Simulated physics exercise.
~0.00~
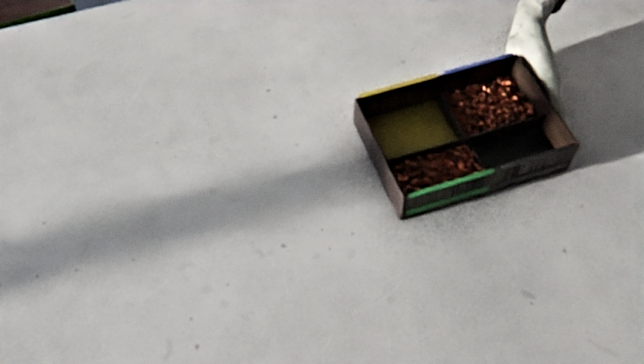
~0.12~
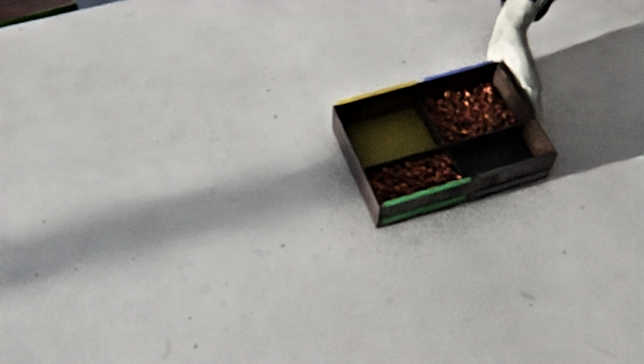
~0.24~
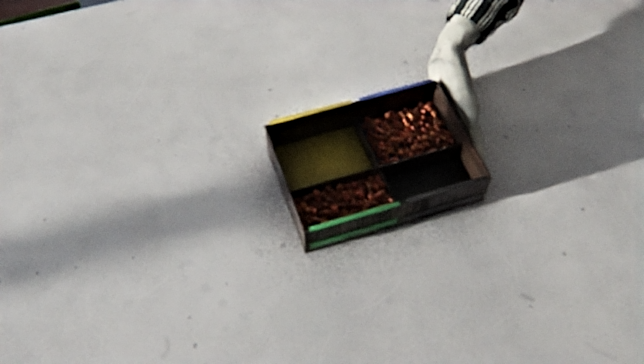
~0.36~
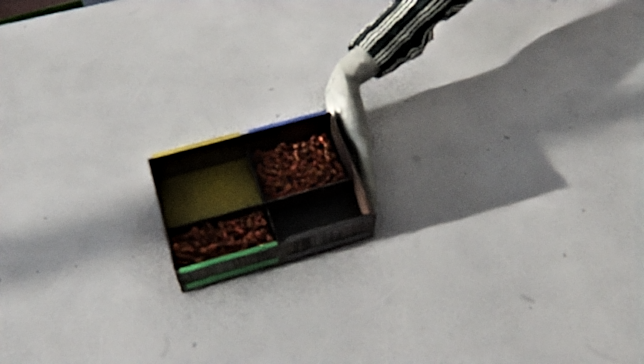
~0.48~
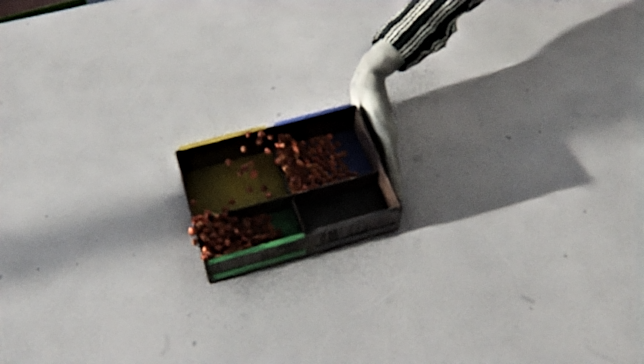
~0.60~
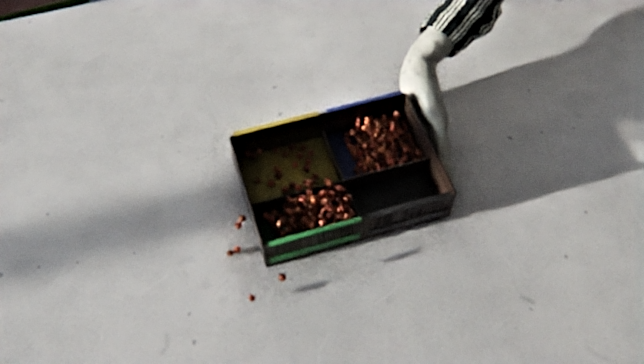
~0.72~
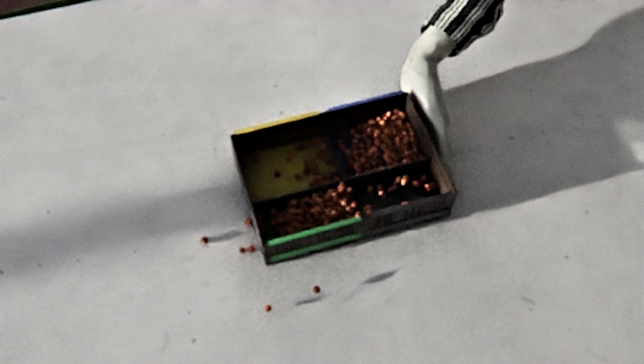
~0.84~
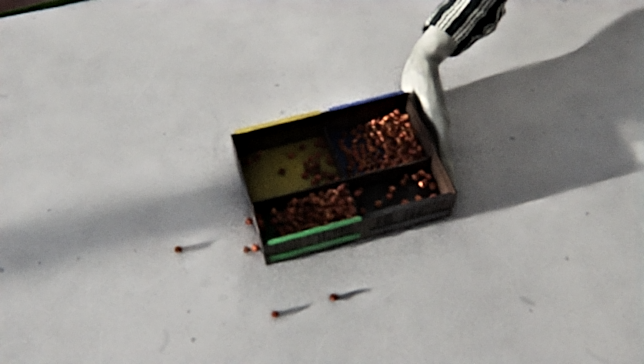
A hand slides a divided tray left, then right, scattering and spilling some reddish pellets.
